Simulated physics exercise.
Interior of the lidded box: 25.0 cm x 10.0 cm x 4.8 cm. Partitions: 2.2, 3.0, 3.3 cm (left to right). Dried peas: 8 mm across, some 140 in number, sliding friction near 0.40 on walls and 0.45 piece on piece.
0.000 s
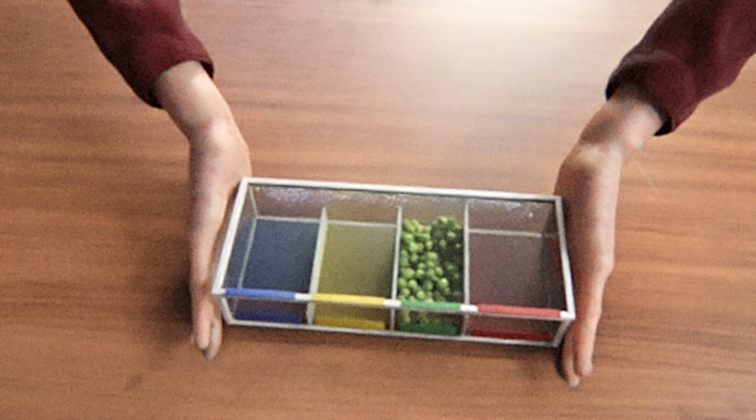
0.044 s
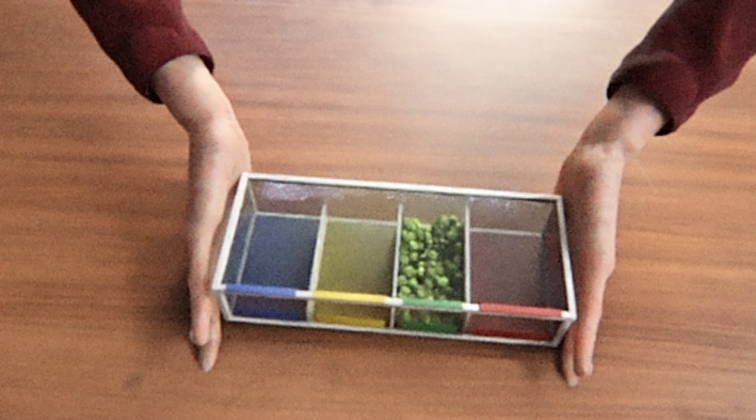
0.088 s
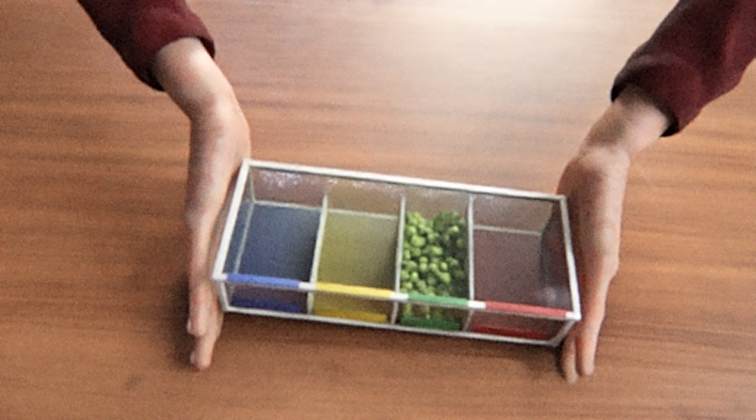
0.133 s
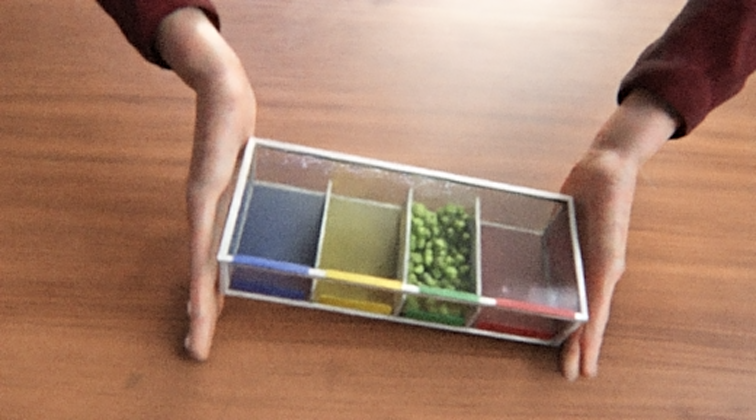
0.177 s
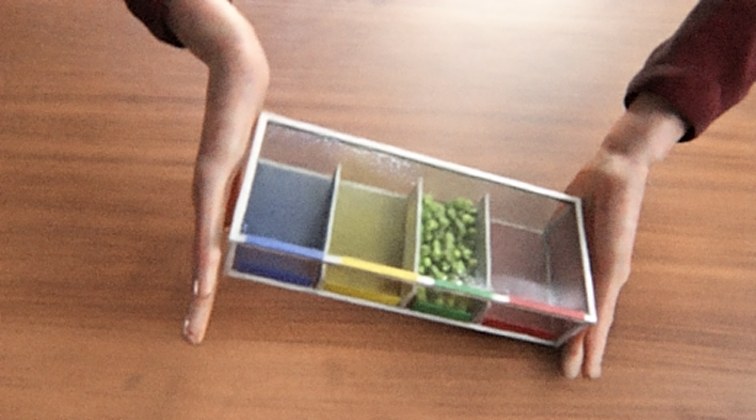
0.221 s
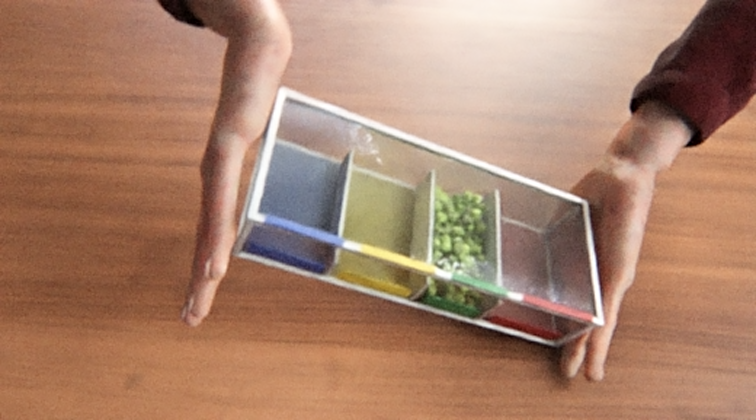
At the start, two hands in dark red sleeves hold a clear lidded box level on a wooden table, its blue, yellow and red compartments empty and green peas in the green one. The hands then tilt it steadily, raising the left end, while the peas stay in their compartment.
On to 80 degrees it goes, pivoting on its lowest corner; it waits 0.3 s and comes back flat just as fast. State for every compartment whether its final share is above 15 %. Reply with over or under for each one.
Red: Over, blue: Under, green: Over, yellow: Under.
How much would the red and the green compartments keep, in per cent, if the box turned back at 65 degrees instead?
The red compartment would hold 5 per cent, the green one 95 per cent.
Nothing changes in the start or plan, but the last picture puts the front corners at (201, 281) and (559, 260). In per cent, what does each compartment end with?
Red 0; blue 35; green 65; yellow 5.
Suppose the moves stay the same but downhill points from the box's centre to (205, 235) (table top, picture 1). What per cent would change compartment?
My guess is roughly 40 percent.
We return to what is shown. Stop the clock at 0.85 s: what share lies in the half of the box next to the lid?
Estimate: Near 30 per cent.
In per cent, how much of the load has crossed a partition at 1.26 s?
It comes to some 25 per cent.
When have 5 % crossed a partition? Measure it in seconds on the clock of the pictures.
0.70 s, roughly.
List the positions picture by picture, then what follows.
The first picture shows box tilt 0 degrees, front corners at (219, 290) and (568, 314); green 100 %.
The second picture shows box tilt 1 degrees, front corners at (219, 286) and (569, 314).
The third picture shows box tilt 5 degrees, front corners at (220, 275) and (573, 314), lowest corner right front.
The fourth picture shows box tilt 11 degrees, front corners at (225, 257) and (581, 315), lowest corner right front.
The fifth picture shows box tilt 17 degrees, front corners at (237, 236) and (589, 317), lowest corner right front.
The sixth picture shows box tilt 24 degrees, front corners at (255, 216) and (596, 320), lowest corner right front; green 100 %. The box's pace is about 150 degrees a second.
After 0.85 s, tilt 80 degrees; red 20 %, green 80 %.
After 1.26 s, tilt 44 degrees; red 25 %, green 75 %.
After 1.76 s, tilt 0 degrees; red 25 %, green 75 %.
In the end, at 2.6 s, red 25 %, blue 0 %, green 75 %, yellow 0 %.
